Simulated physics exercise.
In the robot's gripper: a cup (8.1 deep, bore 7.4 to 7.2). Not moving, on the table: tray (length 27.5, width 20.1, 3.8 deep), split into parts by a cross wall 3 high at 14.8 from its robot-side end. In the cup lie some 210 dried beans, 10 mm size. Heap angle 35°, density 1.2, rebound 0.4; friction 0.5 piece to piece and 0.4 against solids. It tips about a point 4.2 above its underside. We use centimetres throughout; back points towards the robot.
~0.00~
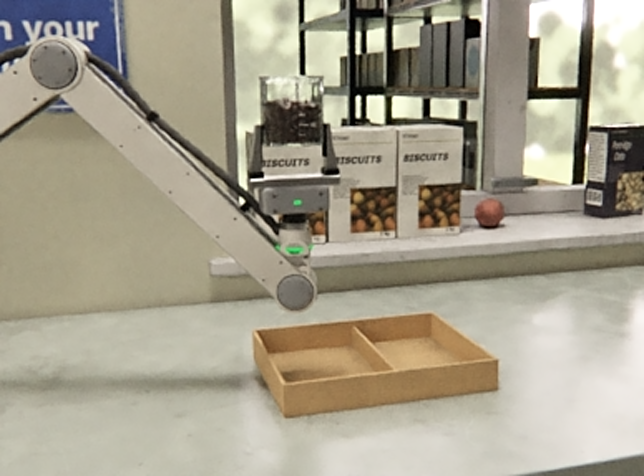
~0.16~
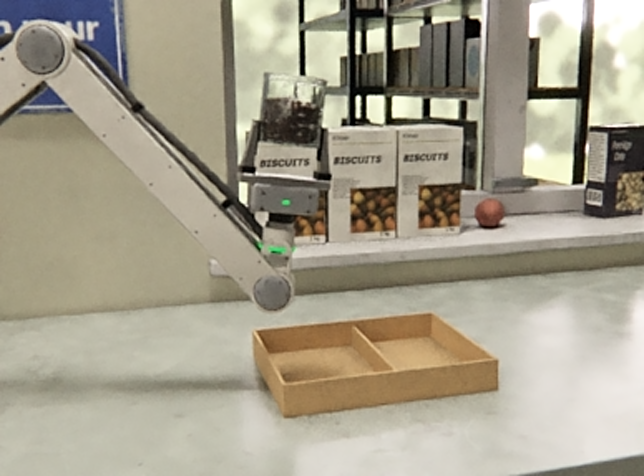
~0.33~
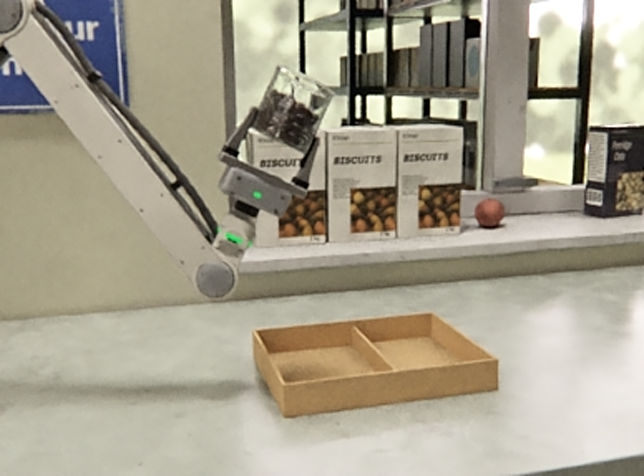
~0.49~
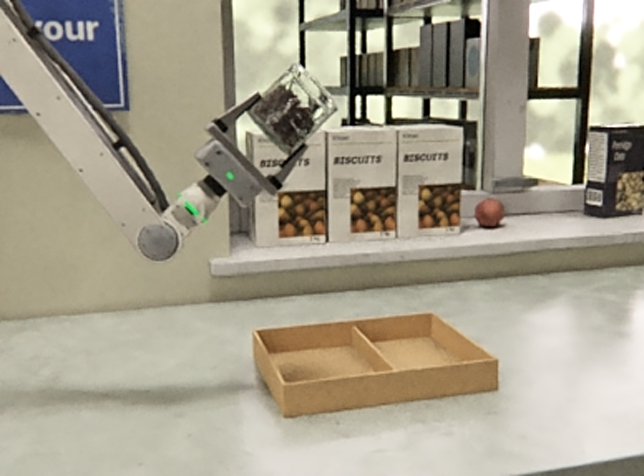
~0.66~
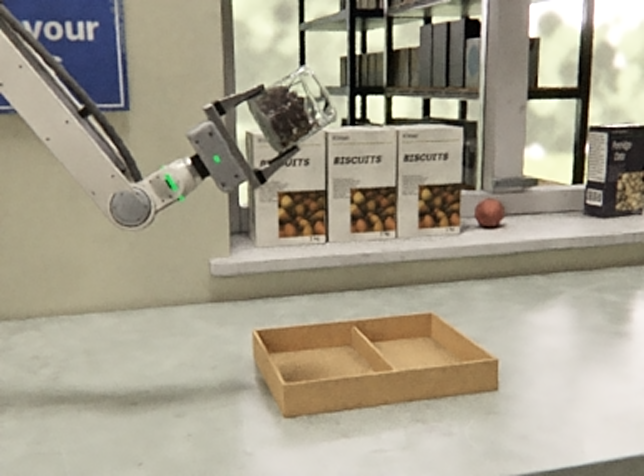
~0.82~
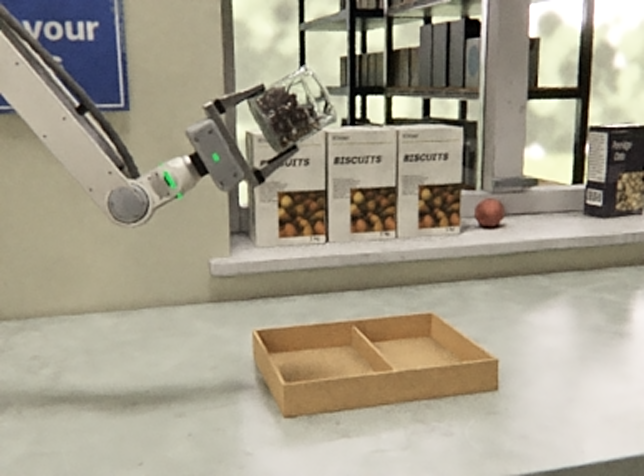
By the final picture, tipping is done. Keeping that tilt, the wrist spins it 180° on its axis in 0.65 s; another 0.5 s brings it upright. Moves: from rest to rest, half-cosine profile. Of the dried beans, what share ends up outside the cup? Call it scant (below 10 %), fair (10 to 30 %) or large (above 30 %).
Scant.
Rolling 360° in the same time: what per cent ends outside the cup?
Estimate: Near 0 %.
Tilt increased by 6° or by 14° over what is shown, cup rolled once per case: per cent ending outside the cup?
You'd get close to 0 per cent, then close to 5 per cent.
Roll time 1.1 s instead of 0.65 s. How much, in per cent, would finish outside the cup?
Then: Approx. 0 %.
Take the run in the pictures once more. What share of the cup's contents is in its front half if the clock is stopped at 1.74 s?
45 per cent or thereabouts.
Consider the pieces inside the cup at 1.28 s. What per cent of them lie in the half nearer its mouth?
My estimate is some 25 per cent.
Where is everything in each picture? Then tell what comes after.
The first frame shows cup middle at (292, 112), upright; upper third of the load around (290, 108), from x 265 to 320, top at y 100; 208 in the cup.
The second frame shows cup middle at (292, 112), tipped 8°; upper third of the load around (288, 109), from x 265 to 315, top at y 100.
The third frame shows cup middle at (292, 111), tipped 27°; upper third of the load around (285, 107), from x 260 to 315, top at y 95.
The fourth frame shows cup middle at (291, 111), tipped 48°; upper third of the load around (283, 104), from x 255 to 310, top at y 85.
The fifth frame shows cup middle at (291, 111), tipped 61°; upper third of the load around (279, 102), from x 255 to 315, top at y 90.
The sixth frame shows cup middle at (291, 111), tipped 62°; upper third of the load around (279, 103), from x 255 to 320, top at y 90; 208 in the cup.
By 1.28 s, tipped 62°, highest piece 39 above the table; 208 in the cup.
By 1.74 s, tipped 27°, highest piece 37 above the table; 208 in the cup.
By 2.17 s, upright, highest piece 39 above the table; 208 in the cup.
By 2.87 s, upright, highest piece 39 above the table; 208 in the cup.
Final count, 208 in the cup. That is 0 % outside the cup.
